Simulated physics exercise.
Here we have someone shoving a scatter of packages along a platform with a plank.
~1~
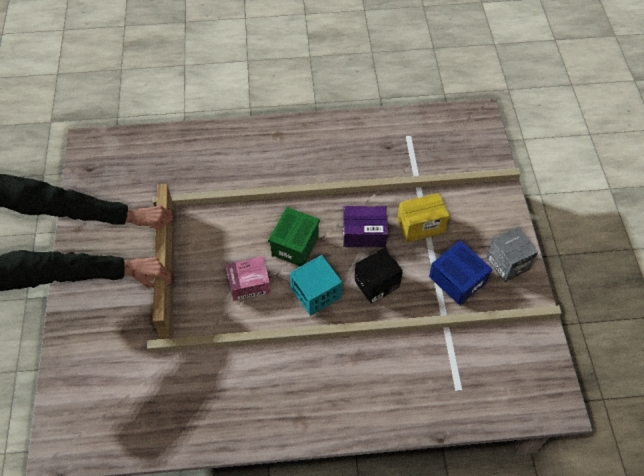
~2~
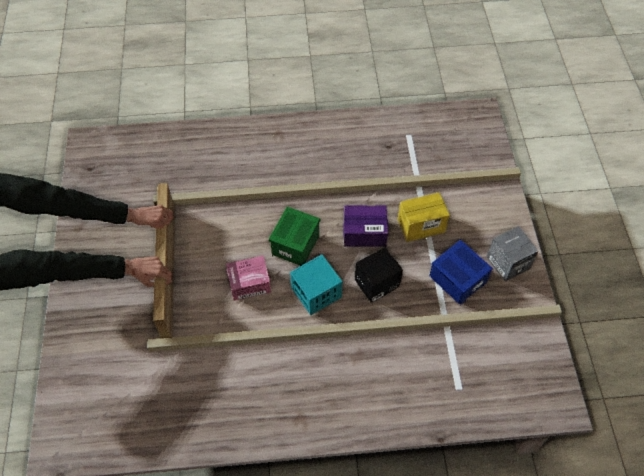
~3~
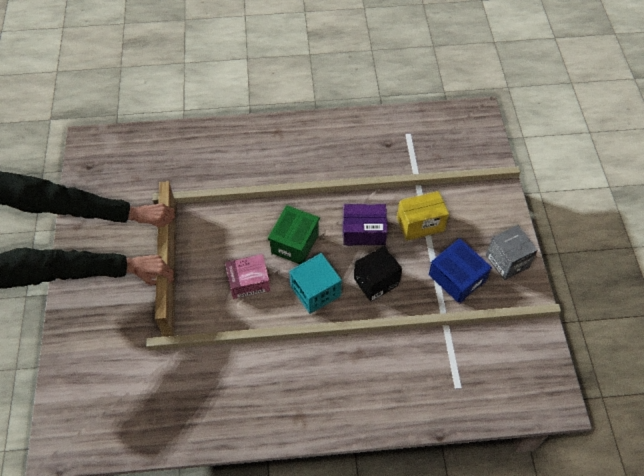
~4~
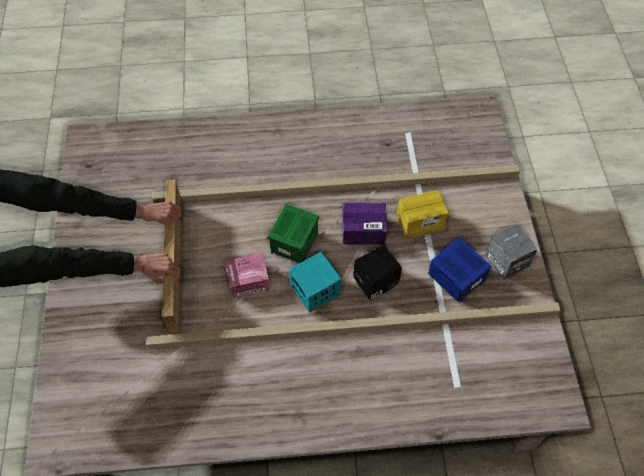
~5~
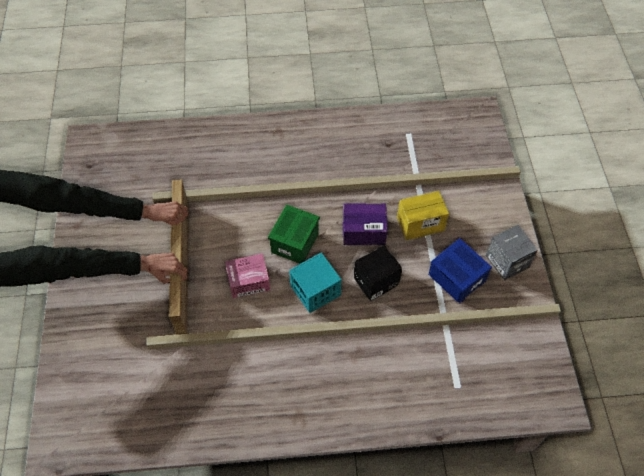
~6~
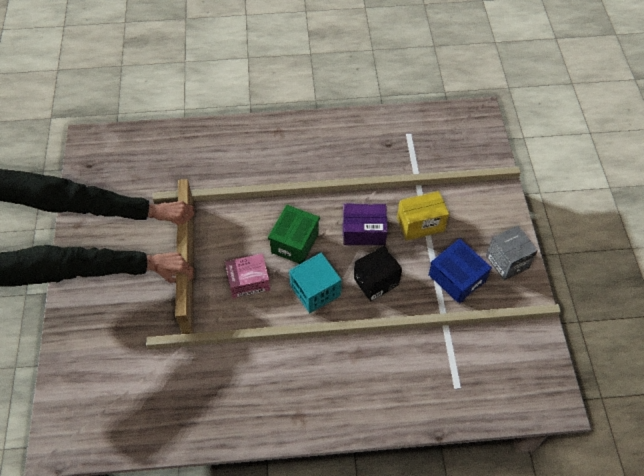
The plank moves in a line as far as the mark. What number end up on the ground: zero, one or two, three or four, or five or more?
Here the number that fall off is one or two.
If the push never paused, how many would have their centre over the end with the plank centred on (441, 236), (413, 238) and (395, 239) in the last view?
It would be 3, 2 and 1.
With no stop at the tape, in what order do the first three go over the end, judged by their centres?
Earliest first: The grey box, then the blue tote, then the yellow box.
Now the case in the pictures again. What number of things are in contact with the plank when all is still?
2 of them.
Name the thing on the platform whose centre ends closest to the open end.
Foremost is the yellow box.
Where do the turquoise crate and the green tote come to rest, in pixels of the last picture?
The turquoise crate stops around (497, 278); the green tote around (446, 218).
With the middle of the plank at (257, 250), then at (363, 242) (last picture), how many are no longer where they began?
At the one place 2, at the other 8.
Soon after, none off yet; grey box at rest near (511, 253); blue tote at rest near (459, 272); yellow box at rest near (422, 216).
After that, none off yet; grey box displaced a little near (520, 252); blue tote displaced about its own width near (492, 273); yellow box displaced a little near (447, 217).
In the end, the number that fall off is one or two; gone, blue tote and grey box.
